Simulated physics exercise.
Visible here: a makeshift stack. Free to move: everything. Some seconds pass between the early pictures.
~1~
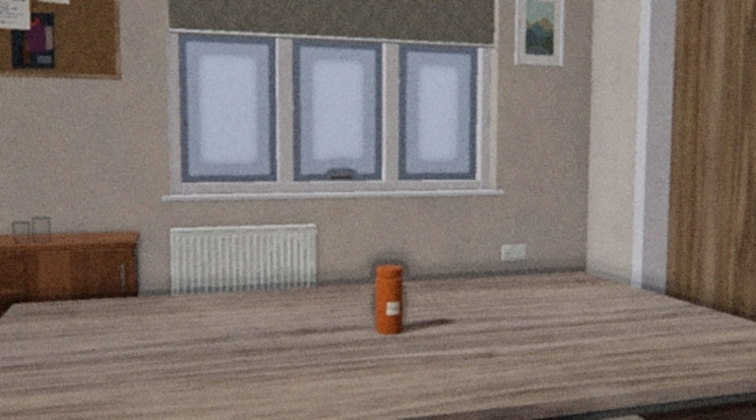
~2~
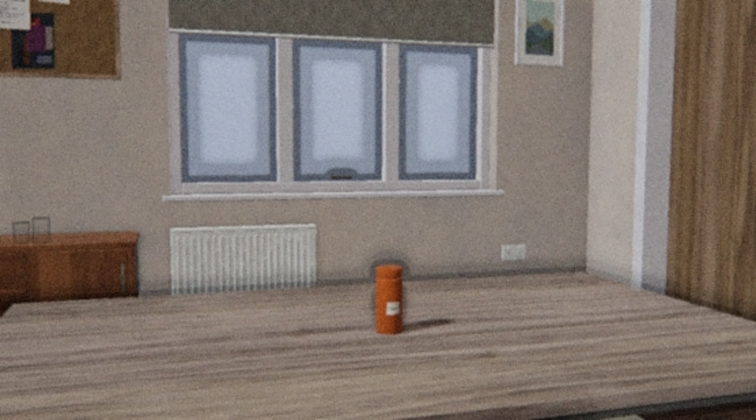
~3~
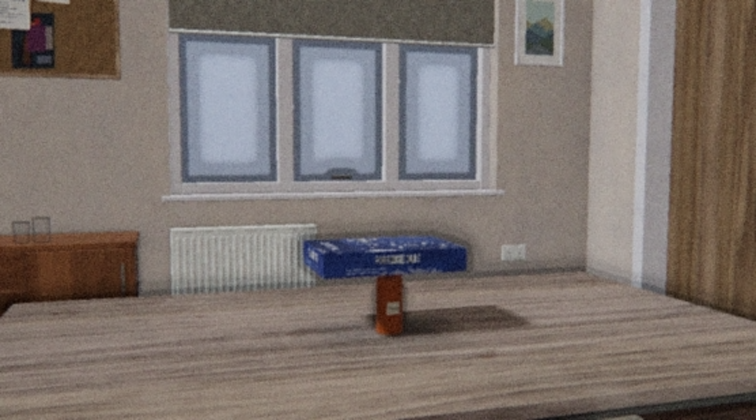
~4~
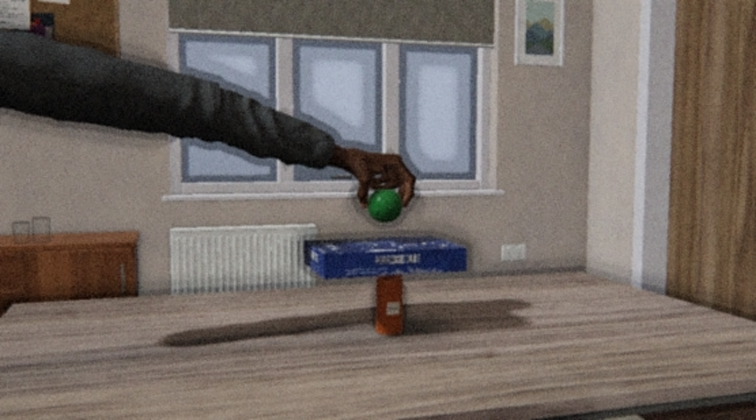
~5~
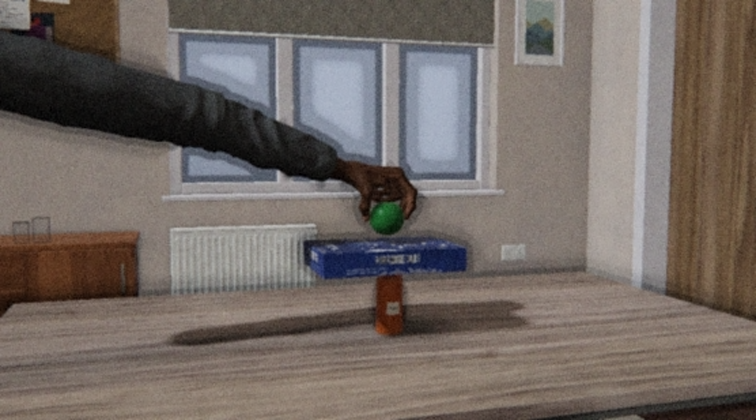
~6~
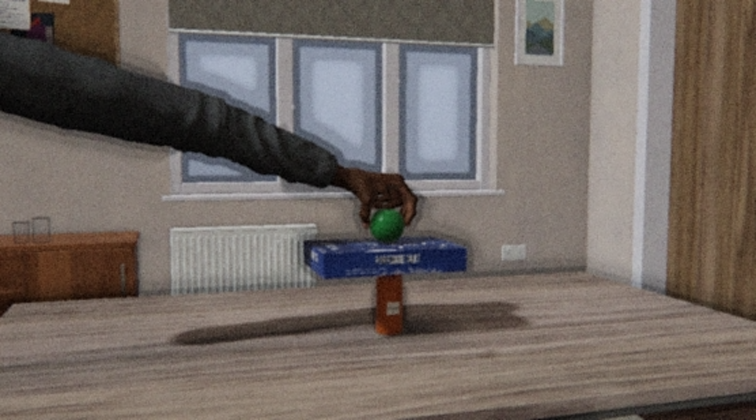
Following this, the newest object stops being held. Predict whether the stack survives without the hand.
The stack bears the weight.
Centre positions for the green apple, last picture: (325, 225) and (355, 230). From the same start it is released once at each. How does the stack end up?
Well, the first time the stack comes down, and the second time it comes down.
Then, 0.20 s on from there, no change.
Then, 0.50 s on from there, green apple resting near (387, 226).
In the end, all 3 unmoved. At the end, from the last picture's camera, green apple near (387, 226). The stack stays up.
